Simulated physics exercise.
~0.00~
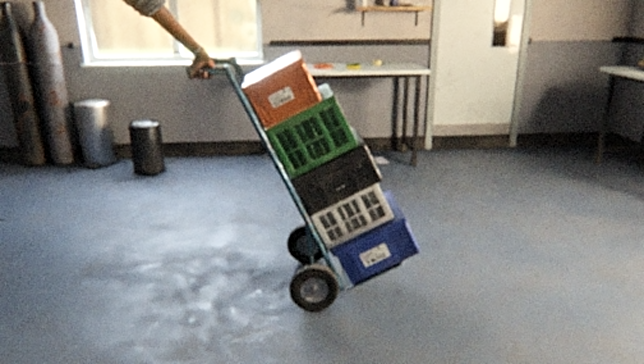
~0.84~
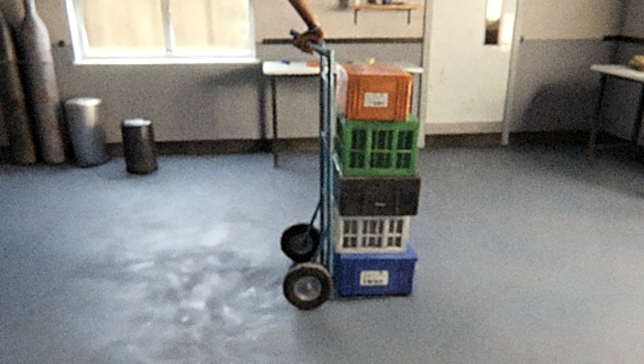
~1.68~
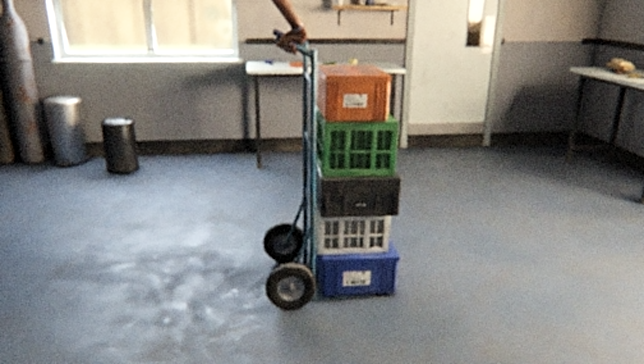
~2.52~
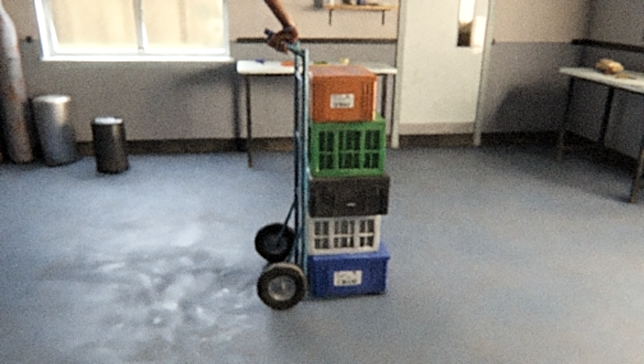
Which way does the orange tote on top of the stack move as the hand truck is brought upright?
The orange tote moves to the right as the hand truck comes upright.
At first, a hand truck leans back to the left in a room with a blue-grey floor, held at the handle by a hand reaching in from above. Five containers are stacked on it, with a blue tote at the bottom, then a white crate, a black toolbox, a green crate and an orange tote on top. The hand brings the truck upright, and the tilted stack swings to the right with it. The truck then stays standing while the view pans slightly right. At the end, all five containers are still stacked upright, with the hand at the handle.
